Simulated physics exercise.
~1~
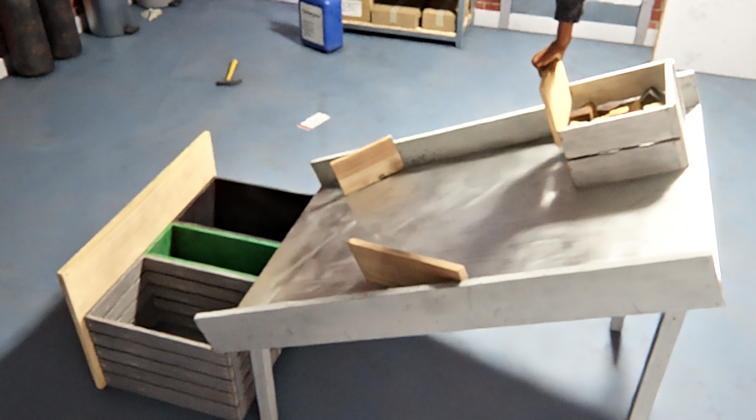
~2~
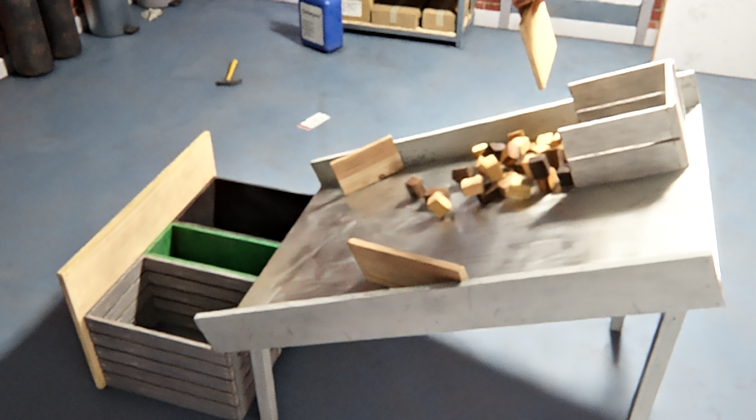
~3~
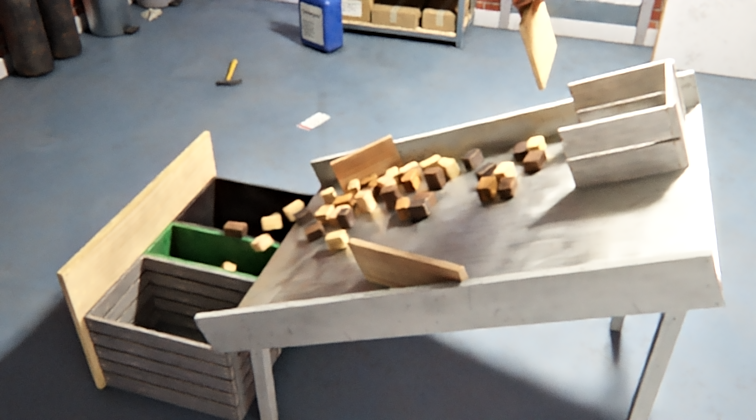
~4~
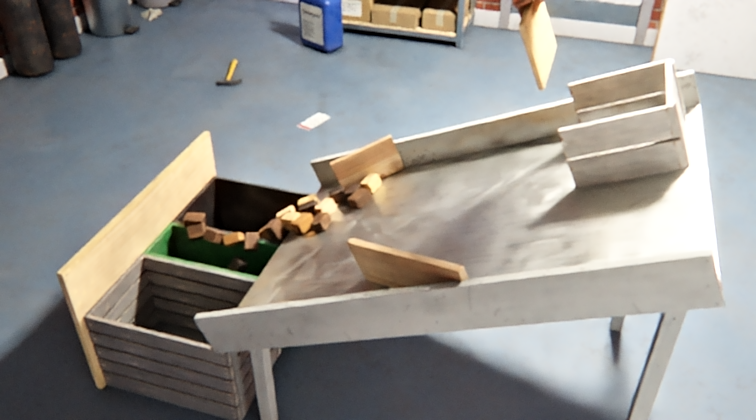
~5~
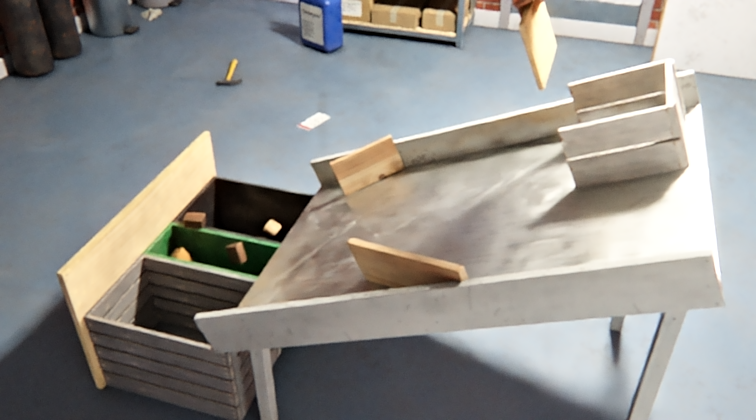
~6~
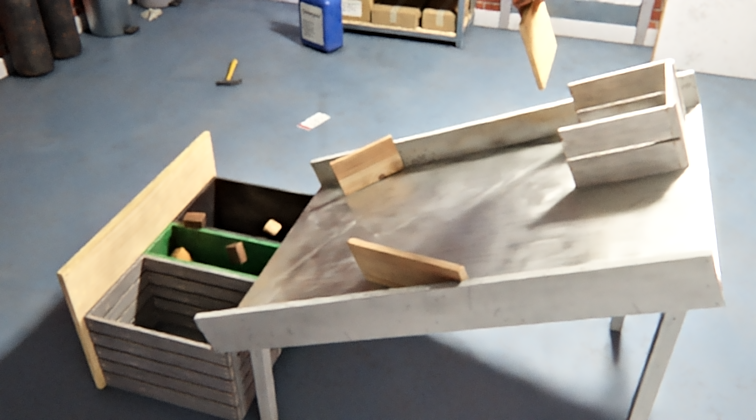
A crowd of wooden blocks tumbled down a sloping table after a hand lifted the gate of a white pen, funneled between two angled boards, and dropped into the green and black tubs at the foot, leaving the table bare and the grey tote empty.
